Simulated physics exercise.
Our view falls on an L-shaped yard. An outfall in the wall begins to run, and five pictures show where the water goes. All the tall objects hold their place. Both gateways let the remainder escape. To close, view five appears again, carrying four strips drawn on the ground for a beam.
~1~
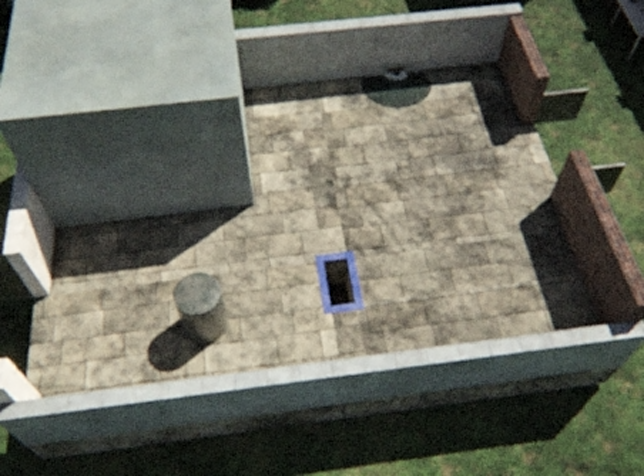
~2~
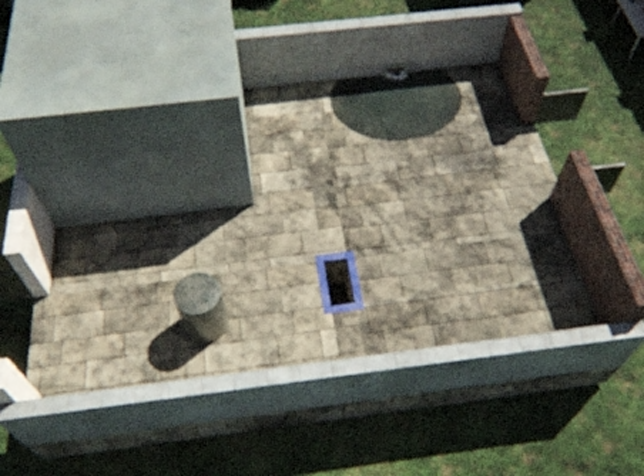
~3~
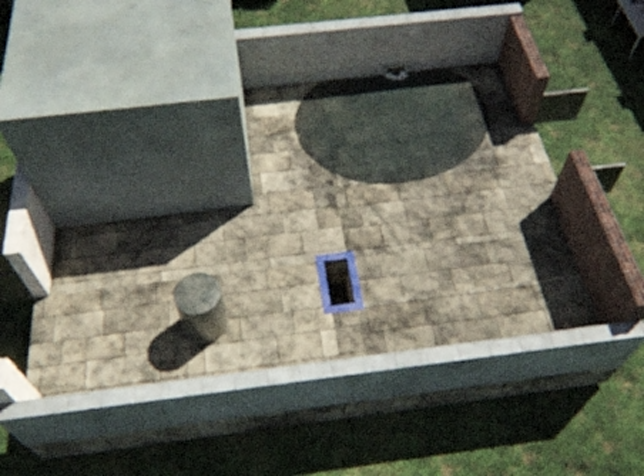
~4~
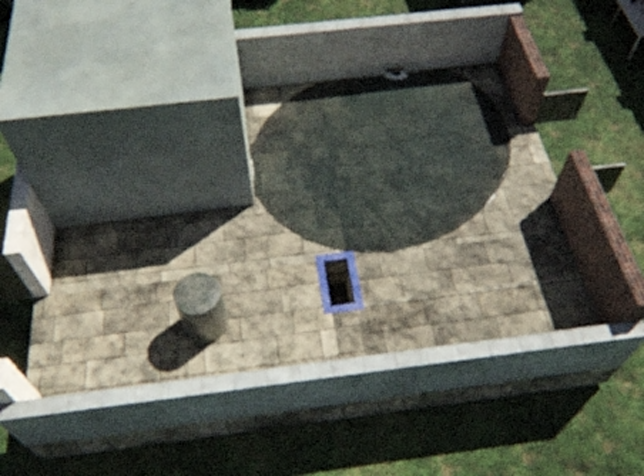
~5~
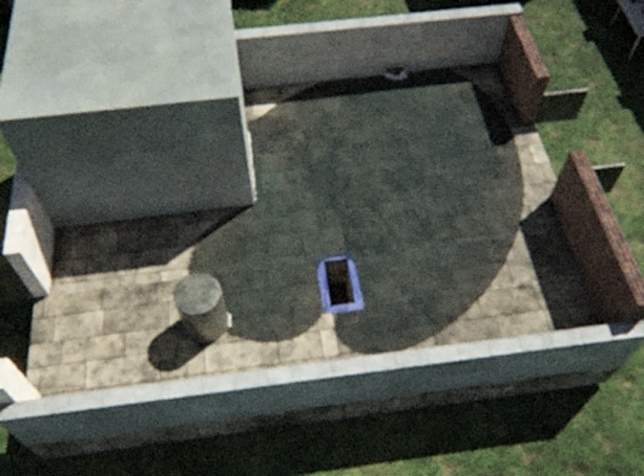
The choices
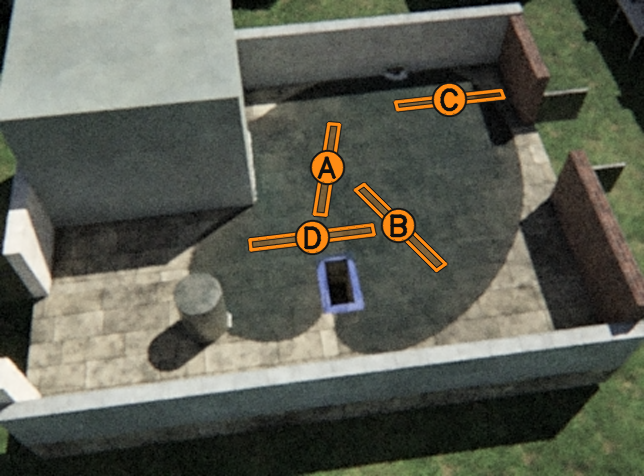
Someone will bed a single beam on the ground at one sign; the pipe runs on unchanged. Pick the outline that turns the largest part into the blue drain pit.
Use position A.
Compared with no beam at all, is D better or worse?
It is worse.
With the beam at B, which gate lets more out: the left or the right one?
The left one.
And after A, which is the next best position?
Position C.
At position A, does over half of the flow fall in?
No, it does not.
On the marked copy, A from (320, 214) to (334, 124); B from (359, 187) to (440, 267); C from (396, 105) to (502, 94); D from (250, 244) to (373, 229).
If A is chosen, about 32 % of the stream goes into the blue drain pit, about 67 % out by the gates.
If B is chosen, about 7 % of the stream goes into the blue drain pit, about 92 % out by the gates.
If C is chosen, about 20 % of the stream goes into the blue drain pit, about 78 % out by the gates.
If D is chosen, about 9 % of the stream goes into the blue drain pit, about 90 % out by the gates.
